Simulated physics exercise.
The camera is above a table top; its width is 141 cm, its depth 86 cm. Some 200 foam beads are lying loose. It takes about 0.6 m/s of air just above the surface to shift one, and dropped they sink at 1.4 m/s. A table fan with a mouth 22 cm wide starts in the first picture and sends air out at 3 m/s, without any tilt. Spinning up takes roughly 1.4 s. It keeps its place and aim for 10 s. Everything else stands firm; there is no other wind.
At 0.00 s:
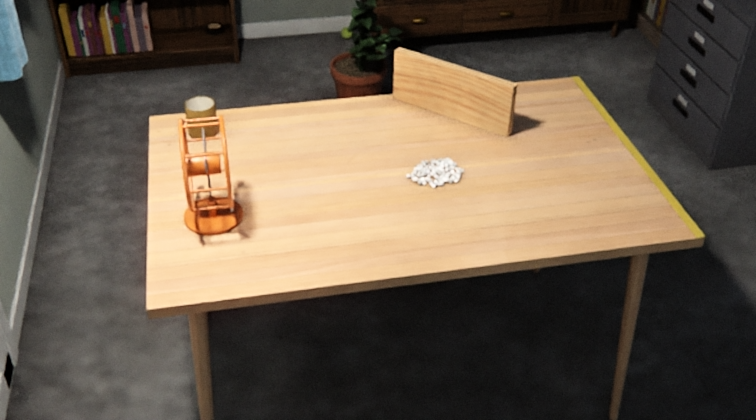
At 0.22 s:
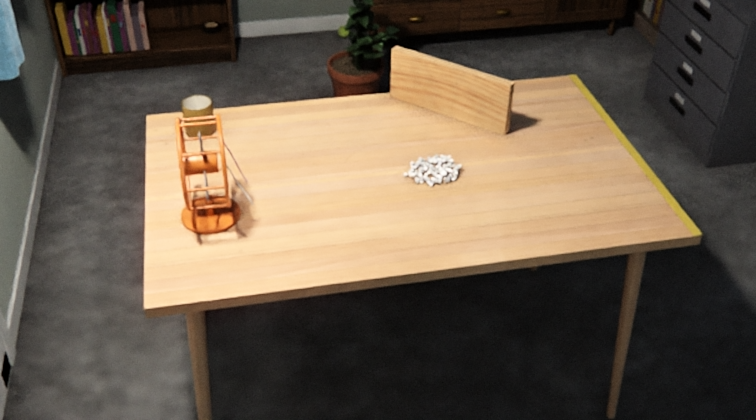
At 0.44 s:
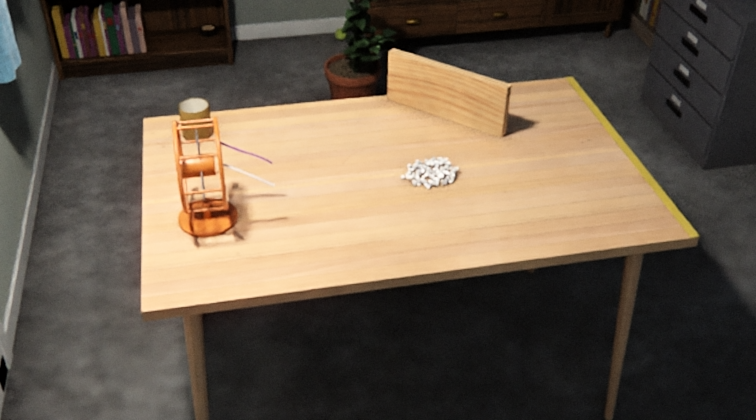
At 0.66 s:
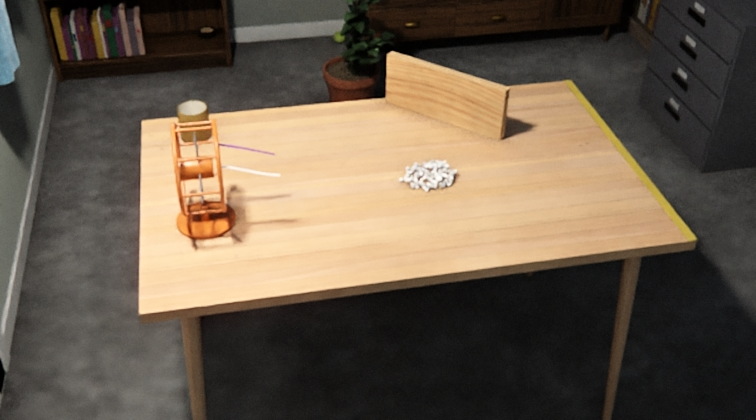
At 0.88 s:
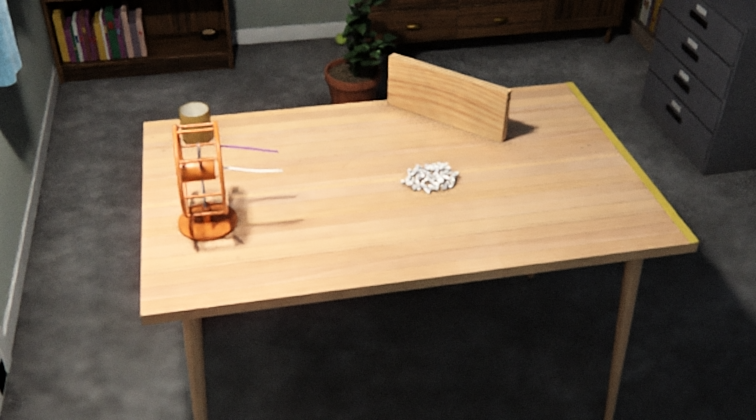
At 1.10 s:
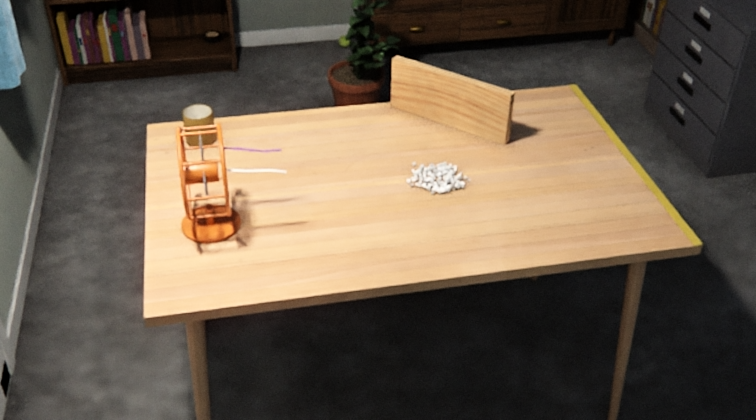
Thin streamers blew out sideways from a small orange fan on a wooden table, and then the heap of little white foam beads to its right began to shift and loosen slightly.
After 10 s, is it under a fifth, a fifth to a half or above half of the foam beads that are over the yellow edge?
Of the foam beads, more than half end over the yellow edge.
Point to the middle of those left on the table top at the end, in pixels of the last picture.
At about (463, 130).
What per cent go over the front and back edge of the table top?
Roughly 0 % front, 0 % back.
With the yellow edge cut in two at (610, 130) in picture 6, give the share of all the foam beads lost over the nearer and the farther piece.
About 50 % nearer and 20 % farther.
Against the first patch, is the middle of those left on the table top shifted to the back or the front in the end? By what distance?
To the back, by about 25 cm.
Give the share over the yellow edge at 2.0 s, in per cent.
About 60 %.
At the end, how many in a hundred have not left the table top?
Some 30 per cent.
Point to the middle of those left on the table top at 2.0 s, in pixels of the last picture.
Around (474, 134).
After 2.0 s, 60 % are over the yellow edge; the middle of those still in play is near (516, 142); 10 % have settled or left.
After 3.2 s, 68 % are over the yellow edge; the middle of those still in play is near (463, 130); 90 % have settled or left.
After 5.5 s, 68 % are over the yellow edge; the middle of those still in play is near (463, 130); 90 % have settled or left.
After 10.0 s, at the end, 69 % are over the yellow edge; the middle of those still in play is near (463, 130).
